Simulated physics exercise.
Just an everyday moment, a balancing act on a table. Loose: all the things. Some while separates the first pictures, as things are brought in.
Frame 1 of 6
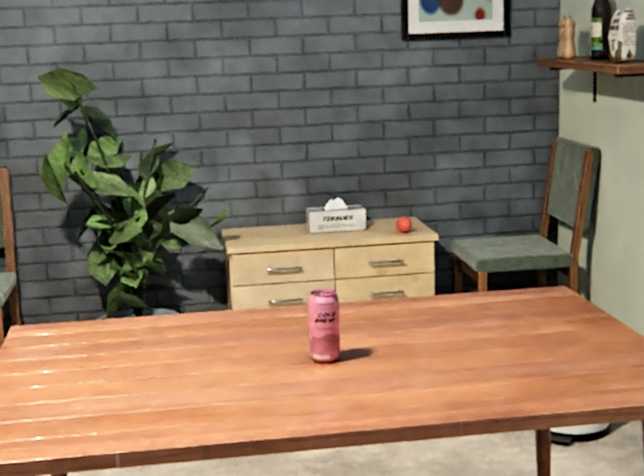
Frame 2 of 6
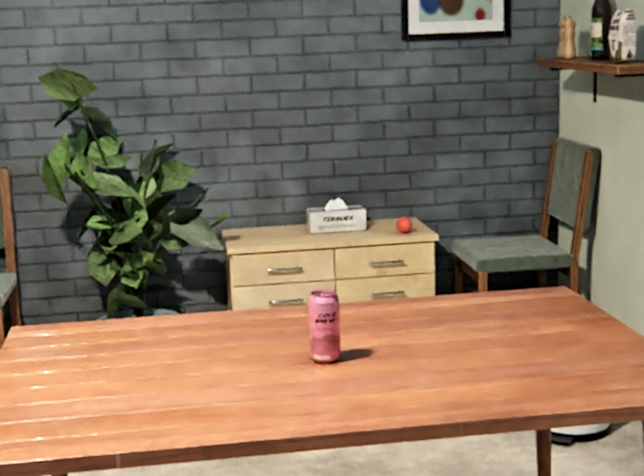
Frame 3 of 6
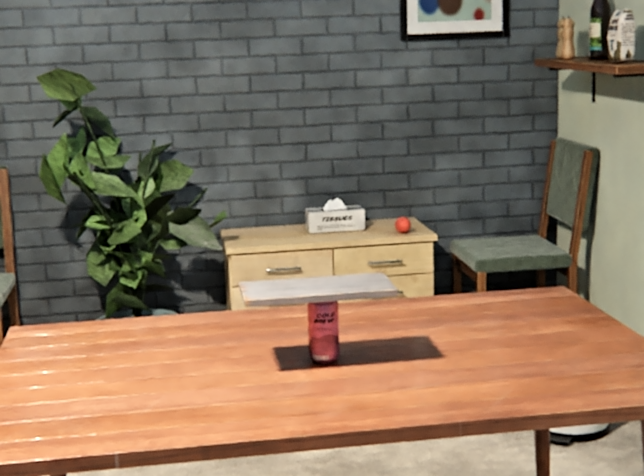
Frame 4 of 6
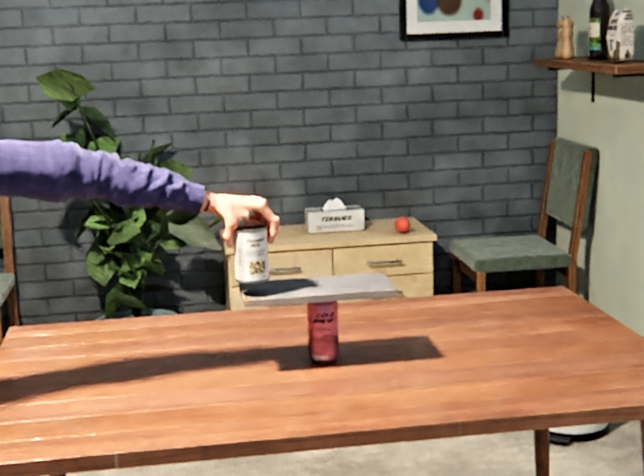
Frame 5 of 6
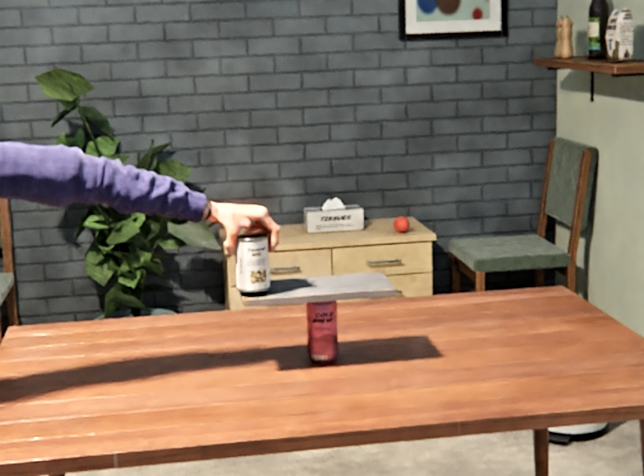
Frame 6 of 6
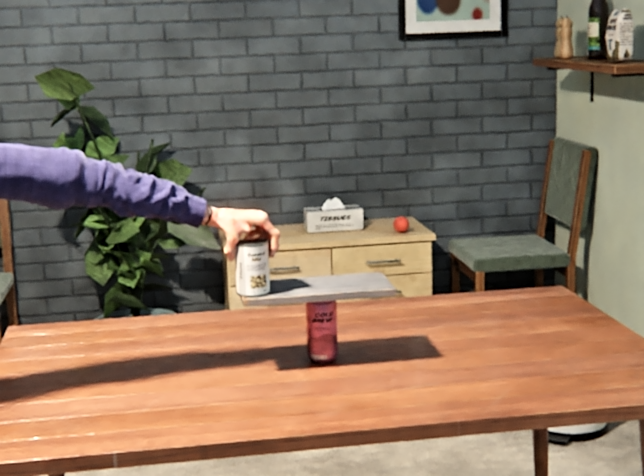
A hand in a purple sleeve lowered a white tin onto the left end of a gray board, which had appeared on top of a pink can on the wooden table, and kept holding it.
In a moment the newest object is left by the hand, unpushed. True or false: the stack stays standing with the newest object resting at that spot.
False.
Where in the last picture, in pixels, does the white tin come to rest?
Near (209, 363).
Then, 0.30 s later than the last frame, white tin now fallen; grey board tilted by 33°.
Then, 0.50 s later than the last frame, grey board on its side.
Then, 1.00 s later than the last frame, grey board now fallen; pink can tilted by 43°.
Then, 1.10 s later than the last frame, pink can now fallen.
When it is over, fallen, pink can, grey board and white tin. End places, in pixels of the last picture, white tin near (209, 363). The stack comes apart.
